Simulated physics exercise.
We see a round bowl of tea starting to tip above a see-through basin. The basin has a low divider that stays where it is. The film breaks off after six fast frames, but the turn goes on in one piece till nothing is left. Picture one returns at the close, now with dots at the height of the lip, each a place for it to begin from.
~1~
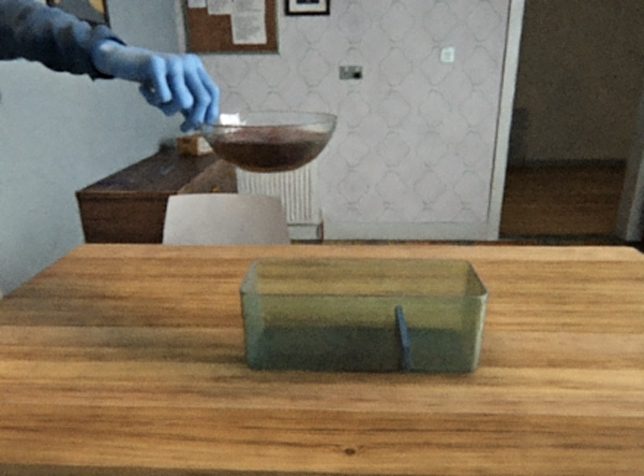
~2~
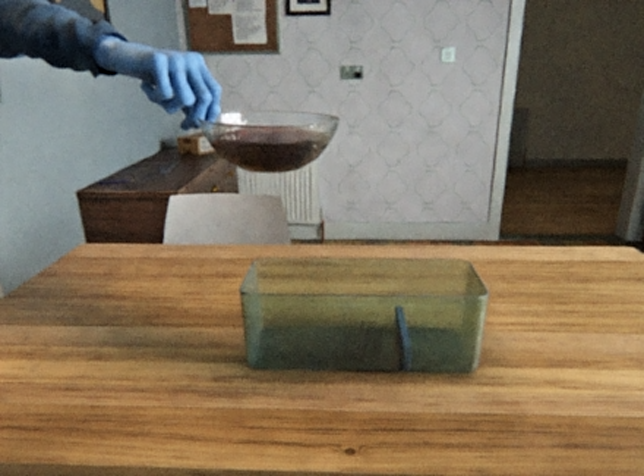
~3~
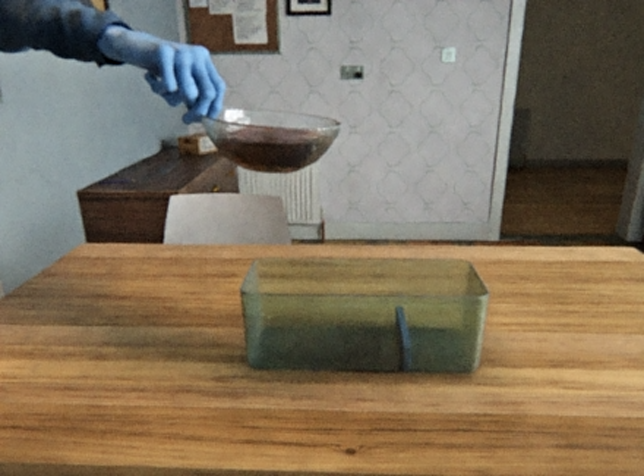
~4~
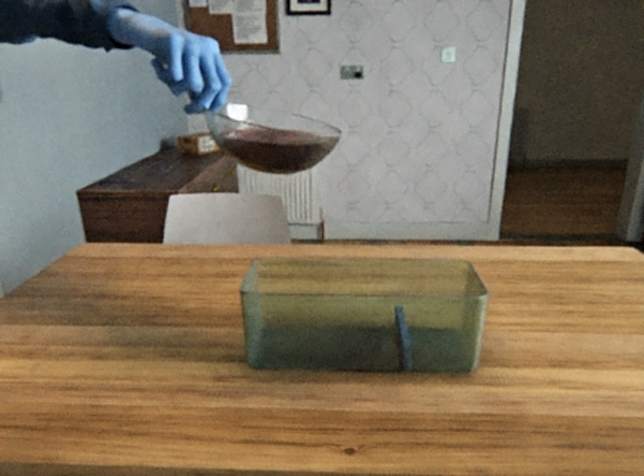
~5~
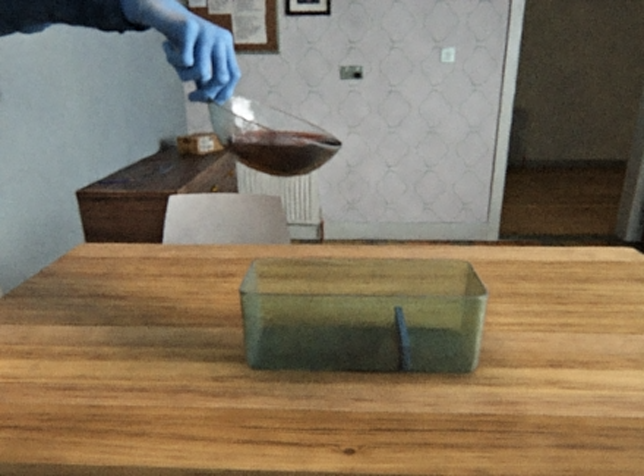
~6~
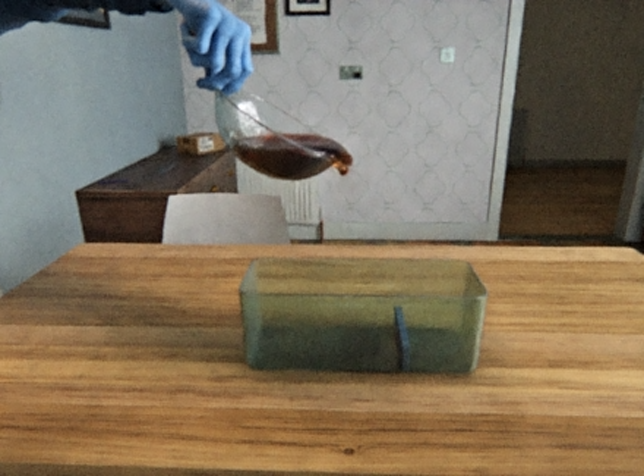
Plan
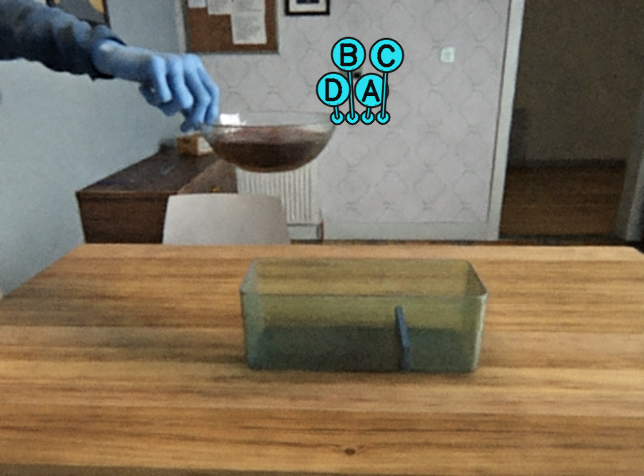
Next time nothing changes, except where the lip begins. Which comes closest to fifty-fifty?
I would pick dot A.
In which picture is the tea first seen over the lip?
Picture 6.
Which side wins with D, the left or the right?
The left side.
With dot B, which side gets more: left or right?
The left side.
On the marked copy, A at (367, 117); B at (352, 117); C at (382, 117); D at (337, 117).
With A, about 45 % ends left of the wall and 55 % right of it.
With B, about 67 % ends left of the wall and 31 % right of it.
With C, about 33 % ends left of the wall and 66 % right of it.
With D, about 92 % ends left of the wall and 7 % right of it.
